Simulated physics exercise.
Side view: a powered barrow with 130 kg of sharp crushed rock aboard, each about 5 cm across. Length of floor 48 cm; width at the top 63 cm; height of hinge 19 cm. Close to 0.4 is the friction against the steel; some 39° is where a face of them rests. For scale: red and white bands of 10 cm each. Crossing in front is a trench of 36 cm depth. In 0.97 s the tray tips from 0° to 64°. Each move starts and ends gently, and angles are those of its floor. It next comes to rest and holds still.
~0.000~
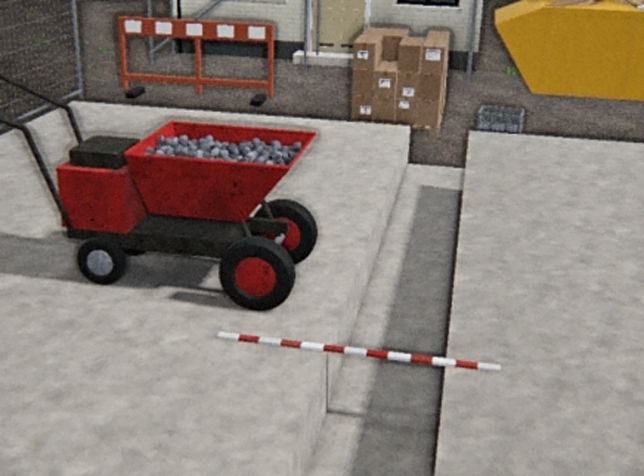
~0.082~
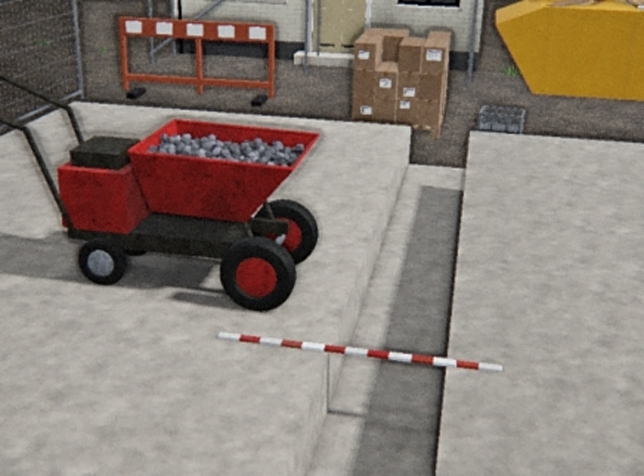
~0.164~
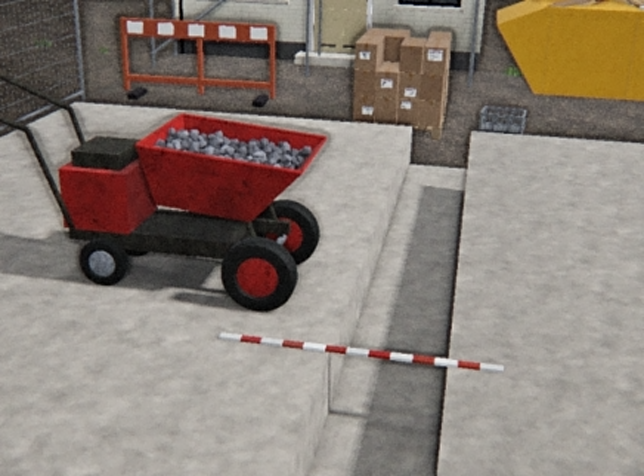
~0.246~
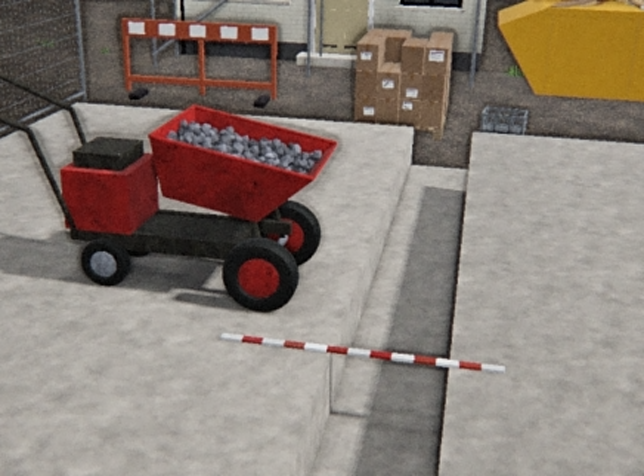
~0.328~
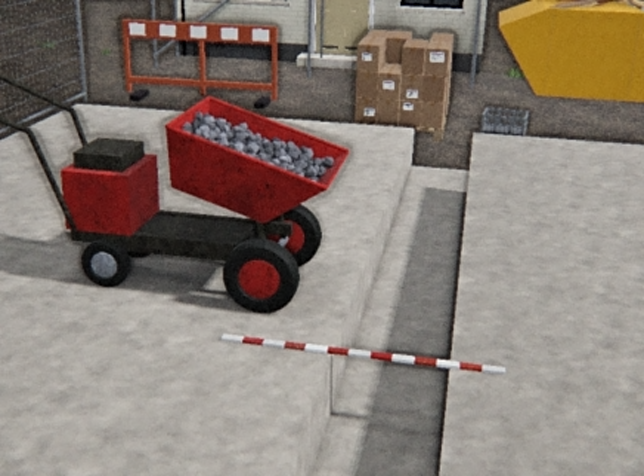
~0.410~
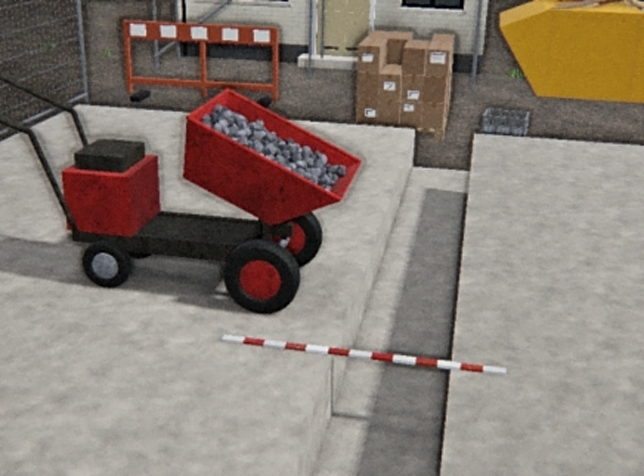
A red powered barrow loaded with grey crushed rock stands at left on a pale concrete slab, seen from the side and slightly above. A narrow trench runs beside it, with a red-and-white banded pole across it, and an orange barrier, stacked cardboard boxes and a yellow skip behind. The tray slowly tilts forward to the right, its rear rising steadily while the wheels stay put.
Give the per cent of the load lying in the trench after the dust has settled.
Close to 53 in every hundred.
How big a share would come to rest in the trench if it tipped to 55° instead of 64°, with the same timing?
In that case some 20 per cent.
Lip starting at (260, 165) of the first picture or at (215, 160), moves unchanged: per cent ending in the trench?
Some 55 and some 40 per cent, in that order.
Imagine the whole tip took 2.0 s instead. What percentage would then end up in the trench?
Then some 55 per cent would.
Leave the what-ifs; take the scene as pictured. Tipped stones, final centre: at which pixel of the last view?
Their centre sits close to (421, 359).
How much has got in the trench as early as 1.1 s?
Around 15 per cent of it.
After 0.7 s the floor is at 54°; 100 % in the tray; the foremost stones are at (376, 225).
After 1.1 s the floor is at 64°; 87 % in the tray, 13 % in the trench; the foremost stones are at (439, 340).
After 1.4 s the floor is at 64°; 63 % in the tray, 34 % in the trench, 2 % past the trench; the foremost stones are at (510, 319).
After 3.4 s the floor is at 64°; 45 % in the tray, 53 % in the trench, 2 % past the trench; the foremost stones are at (525, 320).
